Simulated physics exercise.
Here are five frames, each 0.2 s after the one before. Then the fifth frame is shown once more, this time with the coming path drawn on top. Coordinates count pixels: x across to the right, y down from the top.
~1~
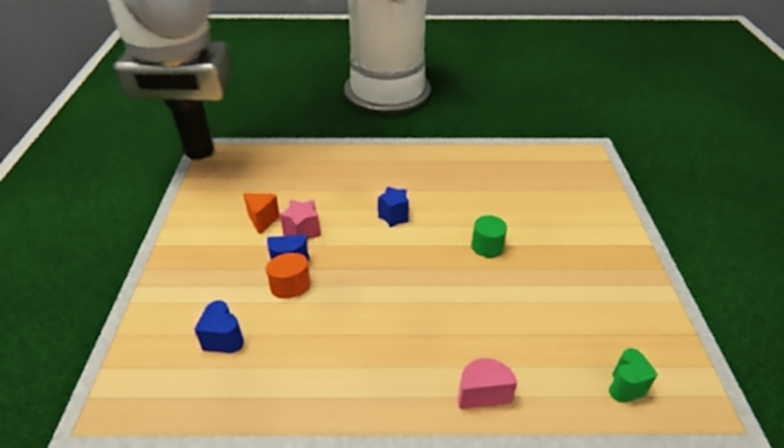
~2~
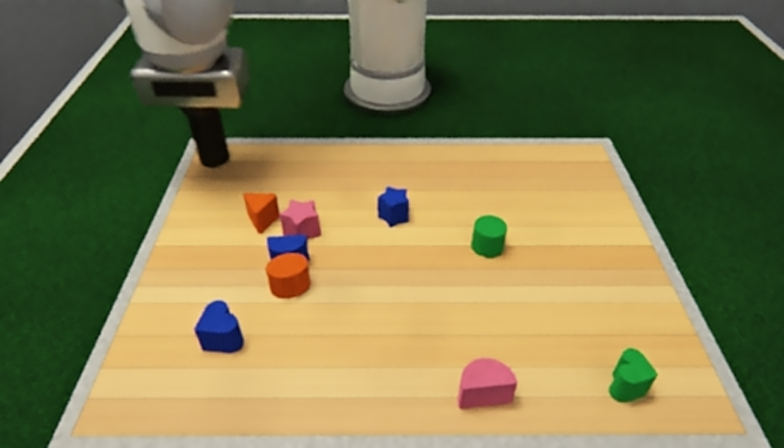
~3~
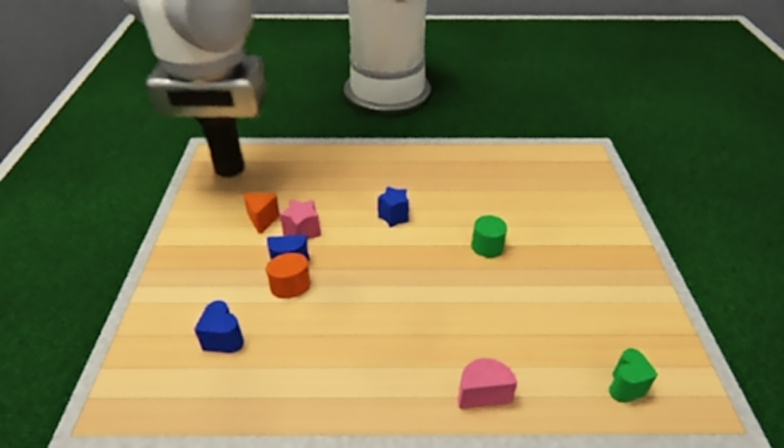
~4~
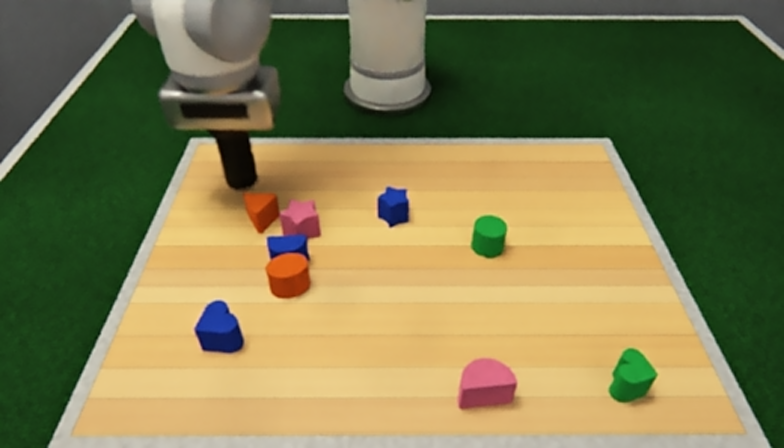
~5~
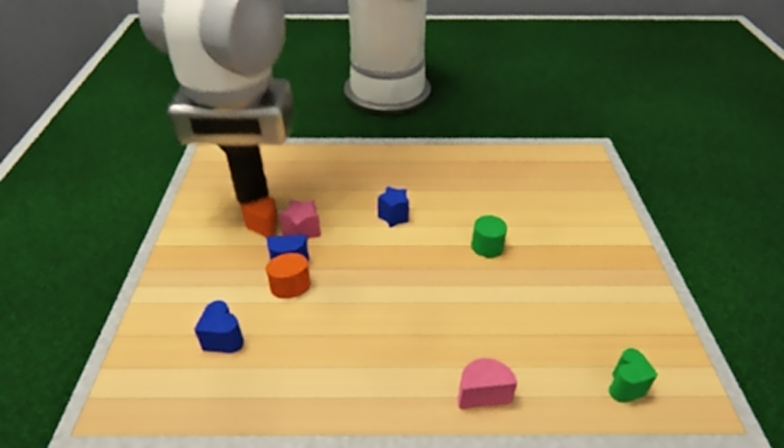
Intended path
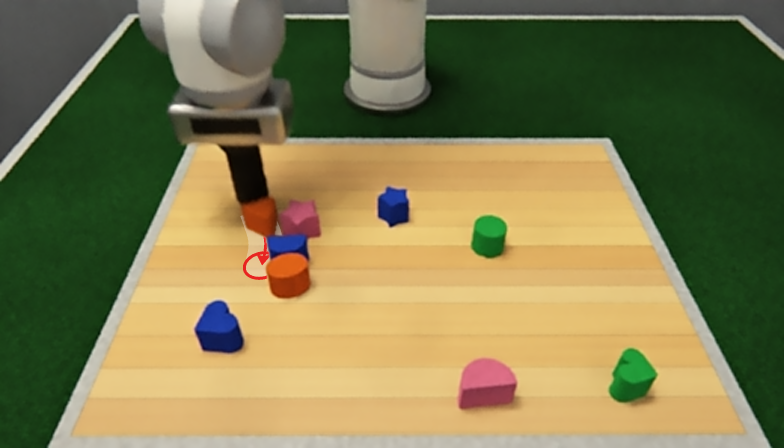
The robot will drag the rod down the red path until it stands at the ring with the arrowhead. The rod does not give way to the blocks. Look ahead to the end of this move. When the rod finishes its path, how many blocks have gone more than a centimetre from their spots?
Three or more blocks move.
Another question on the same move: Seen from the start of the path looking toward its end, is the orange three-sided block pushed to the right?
I believe not.
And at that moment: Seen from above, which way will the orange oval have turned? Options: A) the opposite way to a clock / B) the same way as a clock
Option B.
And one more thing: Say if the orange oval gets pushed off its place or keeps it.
Once the path is done, it is somewhere new.
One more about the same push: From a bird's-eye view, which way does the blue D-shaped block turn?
It ends up turned anticlockwise.
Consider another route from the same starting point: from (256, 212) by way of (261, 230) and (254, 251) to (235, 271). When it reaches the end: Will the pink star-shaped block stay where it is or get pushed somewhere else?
At the end of the path, it will still be in place.
The drawn path runs from (256, 212) over (262, 228) and (266, 245) to (262, 265).
What follows on the original path. Halfway along, rod at (262, 222); orange three-sided block at (279, 231), turned 35° anticlockwise; blue D-shaped block at (288, 246); orange oval at (287, 268).
At the end, rod at (259, 250); orange three-sided block at (291, 236), turned 55° anticlockwise; blue D-shaped block at (293, 252), turned 20° anticlockwise; orange oval at (291, 275), turned 25° clockwise; pink star-shaped block not moved.
